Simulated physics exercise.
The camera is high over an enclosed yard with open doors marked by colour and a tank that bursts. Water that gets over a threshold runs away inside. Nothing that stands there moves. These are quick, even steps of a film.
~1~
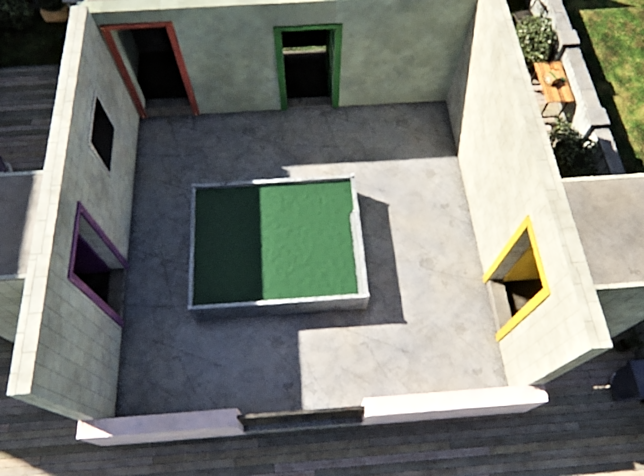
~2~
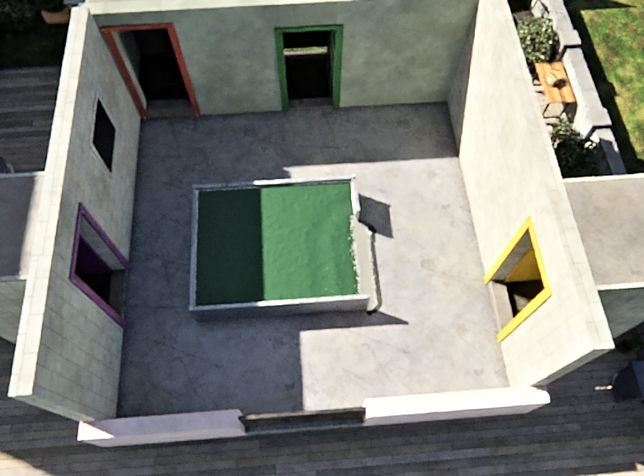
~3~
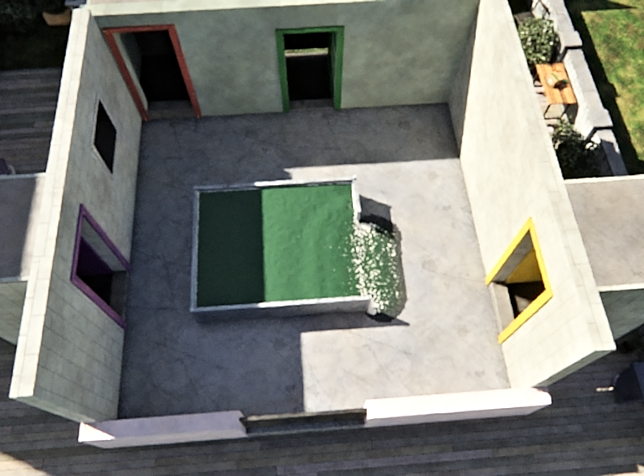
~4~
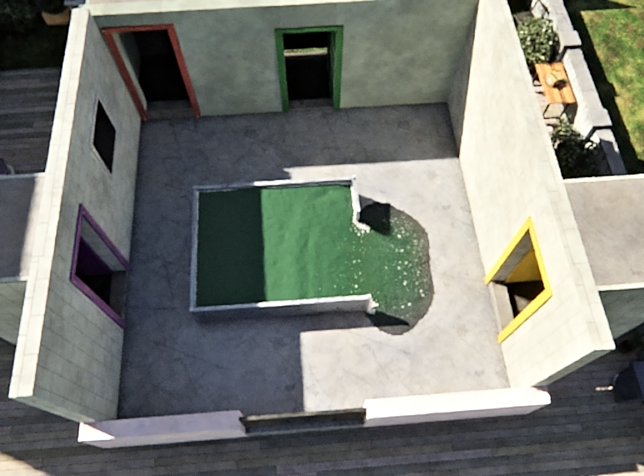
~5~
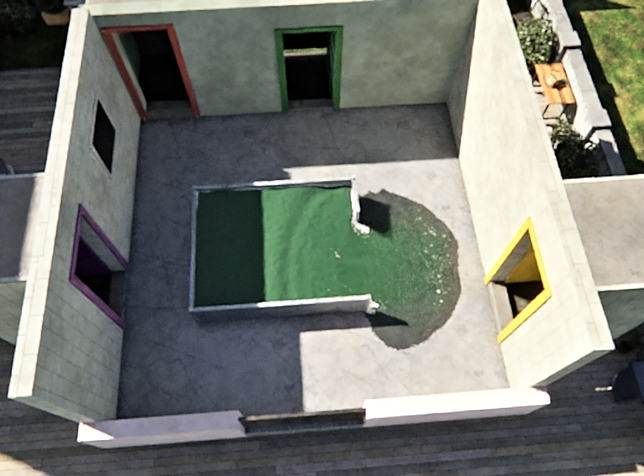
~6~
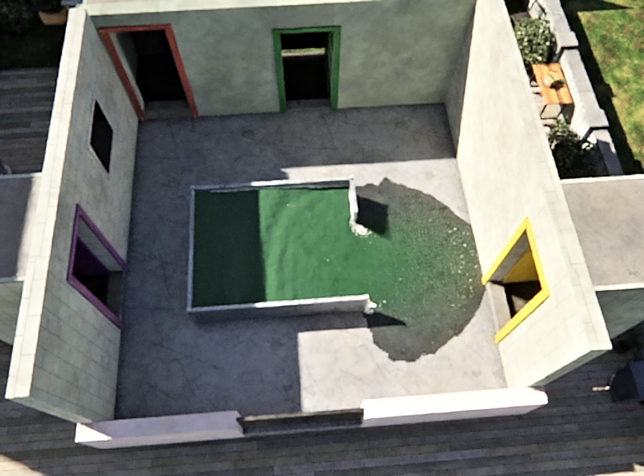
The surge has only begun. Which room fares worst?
Most goes in at the yellow door.
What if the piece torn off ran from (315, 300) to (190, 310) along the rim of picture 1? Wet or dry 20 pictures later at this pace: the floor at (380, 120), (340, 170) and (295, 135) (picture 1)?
In that order: Not flooded, no water, not flooded.
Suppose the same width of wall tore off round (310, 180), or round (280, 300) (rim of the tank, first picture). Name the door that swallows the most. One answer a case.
In turn: The one in green, the green door.
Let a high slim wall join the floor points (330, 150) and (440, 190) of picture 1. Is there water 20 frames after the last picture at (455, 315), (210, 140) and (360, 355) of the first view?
As listed: Wet, free of water, covered.
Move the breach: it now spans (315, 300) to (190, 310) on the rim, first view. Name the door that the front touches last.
It is the one in green.
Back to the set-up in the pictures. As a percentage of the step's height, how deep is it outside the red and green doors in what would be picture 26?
About 0 and 80 per cent.
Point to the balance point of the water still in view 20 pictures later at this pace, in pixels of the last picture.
I would point to (355, 261).
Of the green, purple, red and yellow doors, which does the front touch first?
I say the yellow door.
A moment on, water covers 20 % of the floor; green door not reached, red door not reached, yellow door a trickle in, purple door not reached.
Next, water covers 25 % of the floor; green door not reached, red door not reached, yellow door some in, purple door not reached.
Then, water covers 45 % of the floor; green door wet at the sill, nothing in, red door not reached, yellow door a lot in, purple door not reached.
Later, water covers 85 % of the floor; green door a trickle in, red door wet at the sill, nothing in, yellow door a lot in, purple door wet at the sill, nothing in.
In the end, water covers 95 % of the floor; green door some in, red door wet at the sill, nothing in, yellow door a lot in, purple door wet at the sill, nothing in; the yellow door has let in the most.
